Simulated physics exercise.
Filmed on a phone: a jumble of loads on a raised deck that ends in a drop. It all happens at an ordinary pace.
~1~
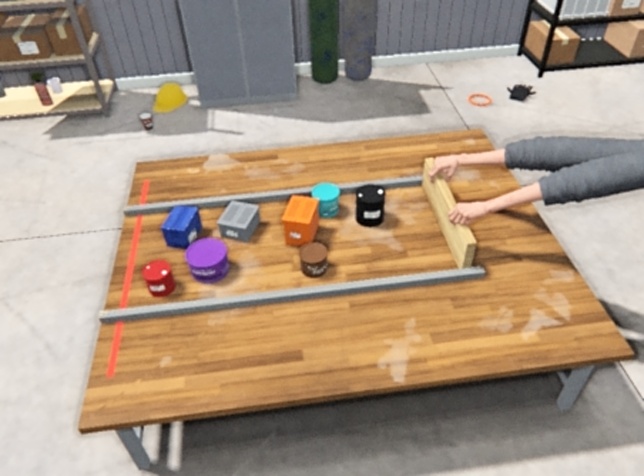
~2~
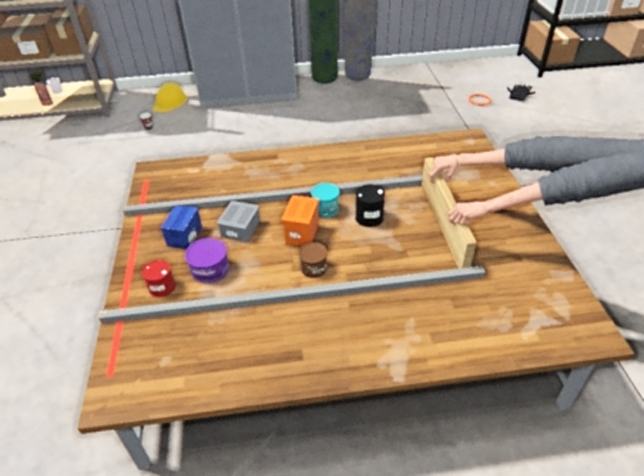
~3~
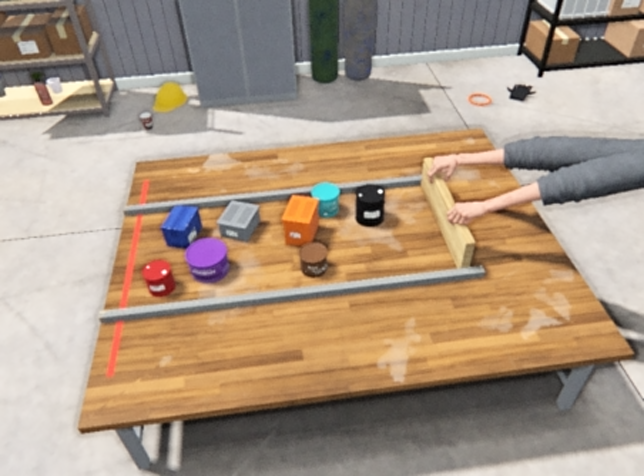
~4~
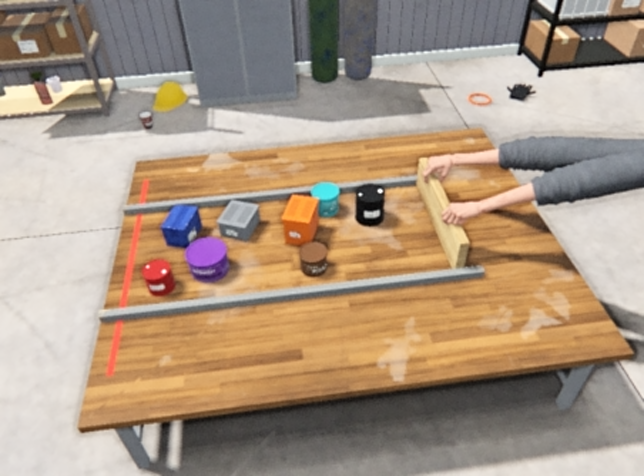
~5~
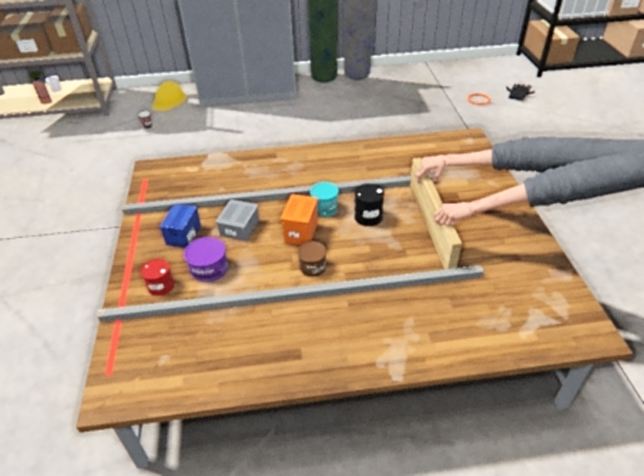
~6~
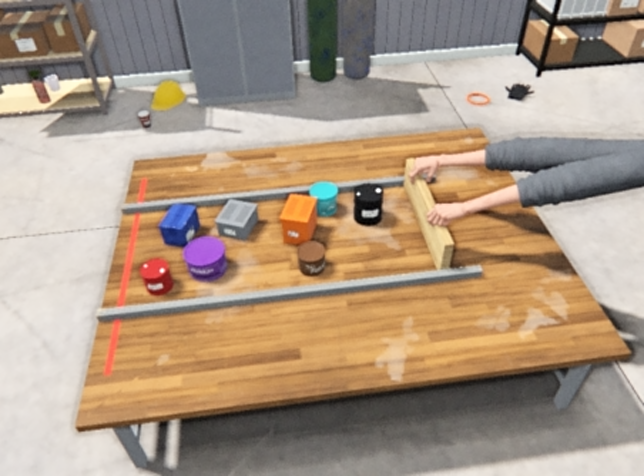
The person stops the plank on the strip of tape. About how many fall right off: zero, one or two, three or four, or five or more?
Here the number that fall off is five or more.
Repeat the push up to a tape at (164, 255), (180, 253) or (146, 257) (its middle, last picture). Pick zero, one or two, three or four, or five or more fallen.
The falls would be one to two; one to two; three to four.
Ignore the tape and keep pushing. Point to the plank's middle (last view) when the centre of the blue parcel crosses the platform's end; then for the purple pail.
About (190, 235), and (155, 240) for the other.
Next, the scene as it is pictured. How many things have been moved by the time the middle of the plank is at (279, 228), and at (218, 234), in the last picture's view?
First 5, then 8.
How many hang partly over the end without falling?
That would be 3.
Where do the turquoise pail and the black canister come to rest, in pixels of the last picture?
About (120, 214), and the other about (113, 231).
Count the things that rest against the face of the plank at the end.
3 of them.
A little later, none off yet; red canister at rest near (157, 277); blue parcel at rest near (180, 225); purple pail at rest near (206, 259).
Next, none off yet; red canister shifted well along near (110, 291); blue parcel shifted well along near (113, 227); purple pail shifted well along near (137, 270).
When it is over, the number that fall off is five or more; down, orange tote, grey tote, purple pail, blue parcel and red canister.
